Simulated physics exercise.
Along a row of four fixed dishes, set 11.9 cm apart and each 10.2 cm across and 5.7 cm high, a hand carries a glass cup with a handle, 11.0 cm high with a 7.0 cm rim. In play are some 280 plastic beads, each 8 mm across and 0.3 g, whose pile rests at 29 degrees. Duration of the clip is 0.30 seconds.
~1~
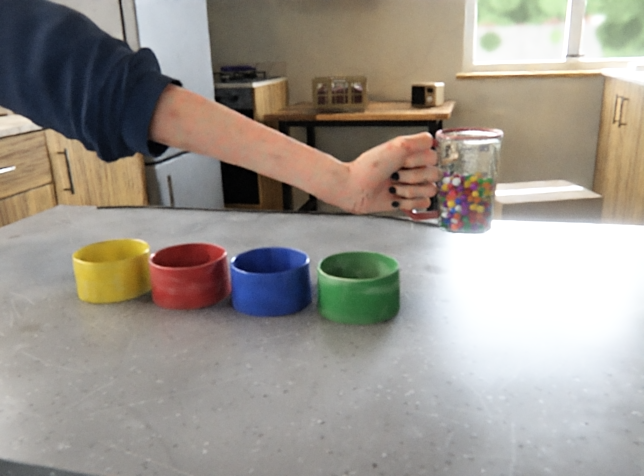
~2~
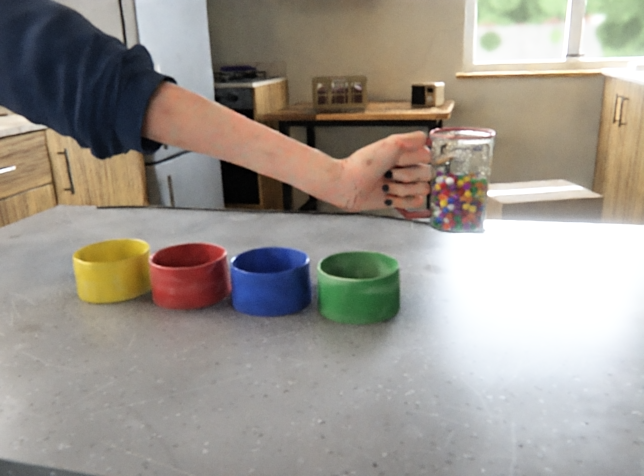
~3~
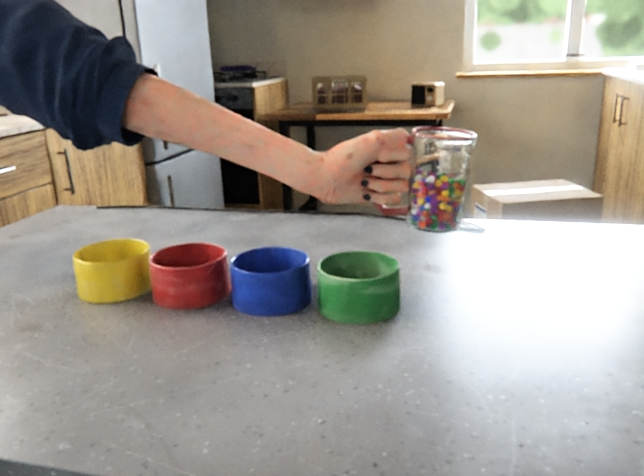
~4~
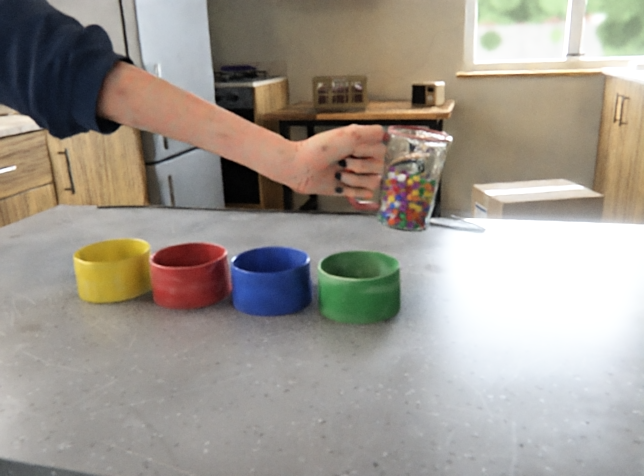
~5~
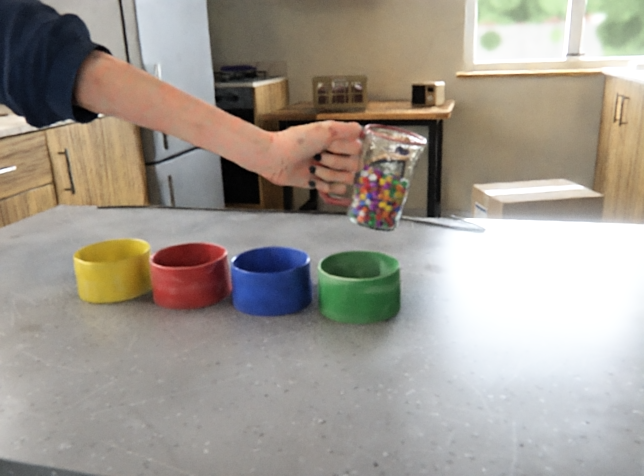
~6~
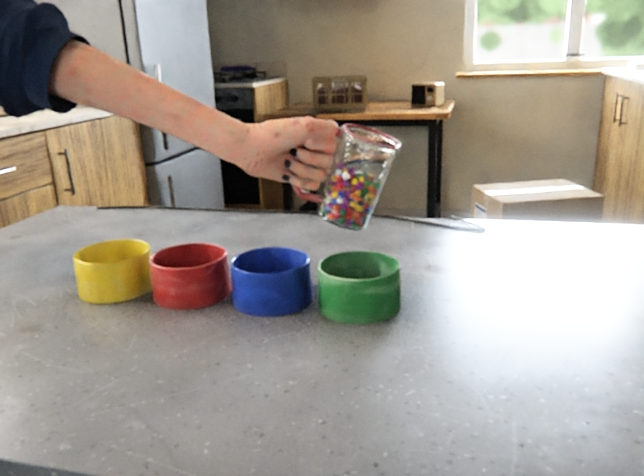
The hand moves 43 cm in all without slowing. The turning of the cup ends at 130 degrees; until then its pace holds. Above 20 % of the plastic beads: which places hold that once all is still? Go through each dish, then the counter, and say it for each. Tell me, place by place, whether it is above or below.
In order: Red: I expect its count to outstrip a fifth of the total; blue: I expect its count to stay within a fifth of the total; green: I expect its count to stay within a fifth of the total; yellow: I expect its count to stay within a fifth of the total; counter: I expect its count to stay within a fifth of the total.
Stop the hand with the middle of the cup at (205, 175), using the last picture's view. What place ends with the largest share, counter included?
Most of it ends up at blue.
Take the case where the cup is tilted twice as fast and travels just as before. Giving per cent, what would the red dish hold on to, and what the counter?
The red dish 100, the counter 0.
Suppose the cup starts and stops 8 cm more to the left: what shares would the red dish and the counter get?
I'd expect red at 10 and the counter at 40.
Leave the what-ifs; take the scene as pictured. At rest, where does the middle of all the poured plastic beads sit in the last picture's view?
Look around (196, 282) in the last picture.
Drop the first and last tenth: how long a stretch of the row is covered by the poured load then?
The stretch is around 6 cm long.
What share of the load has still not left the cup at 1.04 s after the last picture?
It comes to about 95 percent.
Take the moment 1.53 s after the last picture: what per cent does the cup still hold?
Roughly 0 per cent of the load.
Then, 0.62 s after the last picture, tilt 72 degrees; cup holds 100 %.
Then, 1.04 s after the last picture, tilt 107 degrees; cup holds 95 %, red 5 %.
Then, 1.53 s after the last picture, tilt 130 degrees; cup holds 0 %, red 100 %.
In the end, red 100 %, blue 0 %, green 0 %, yellow 0 %, counter 0 %.
